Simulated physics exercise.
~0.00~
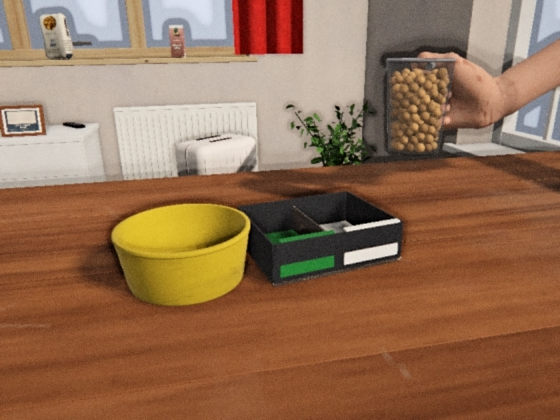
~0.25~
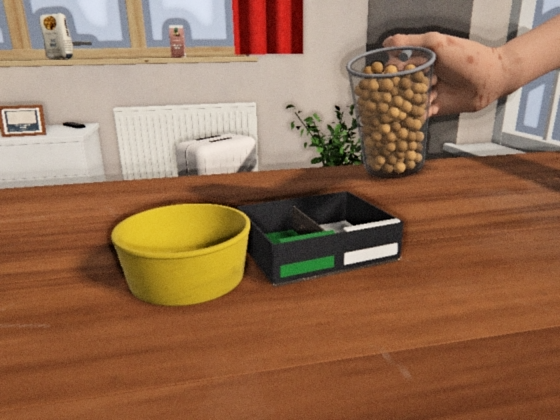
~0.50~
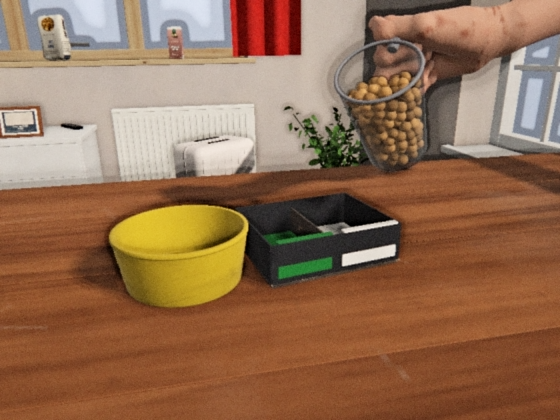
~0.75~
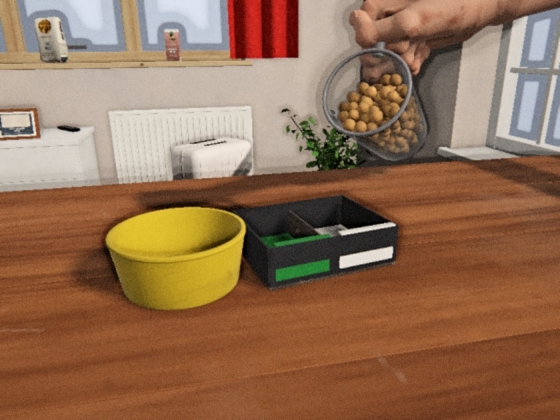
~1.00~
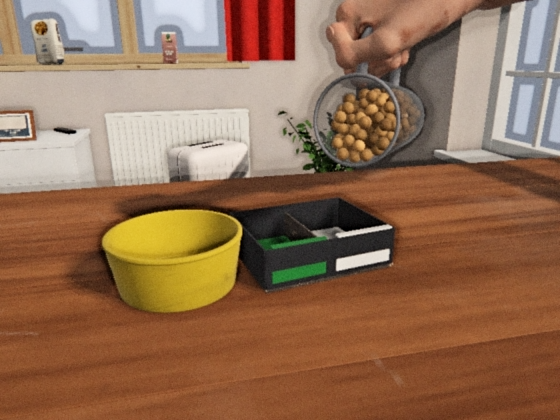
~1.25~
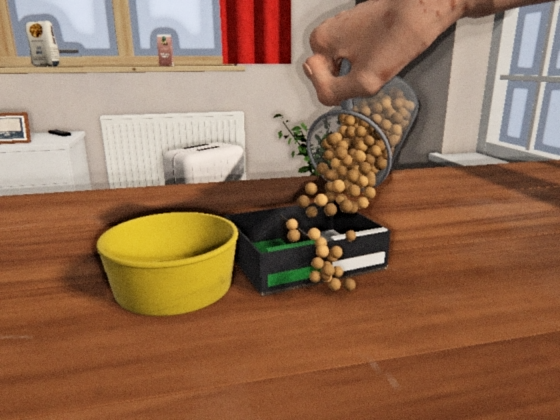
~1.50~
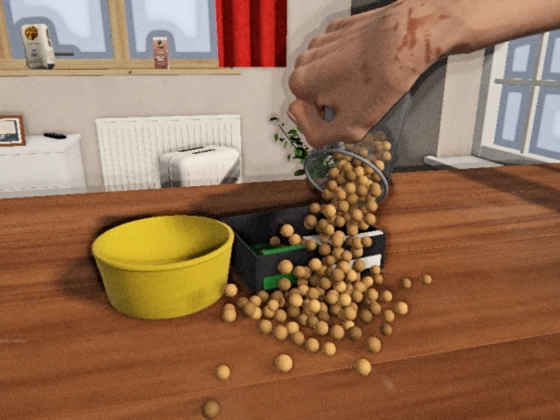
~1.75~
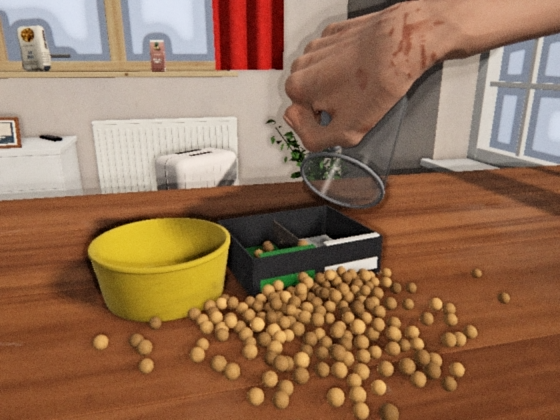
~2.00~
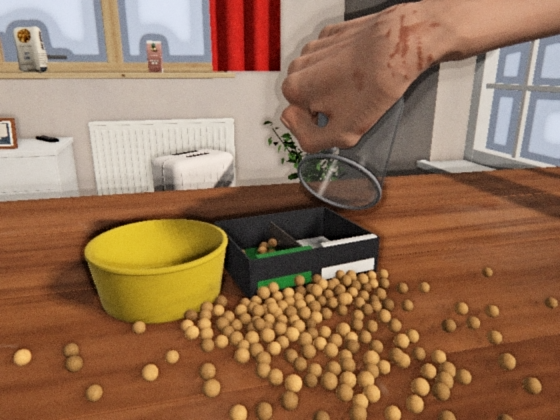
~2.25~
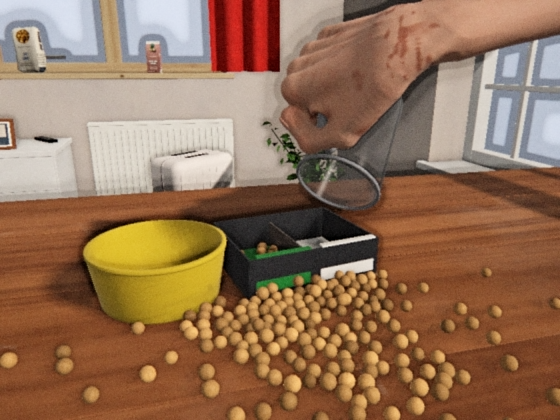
On a wooden table, a hand tips a cup of beads, spilling most outside the tin.
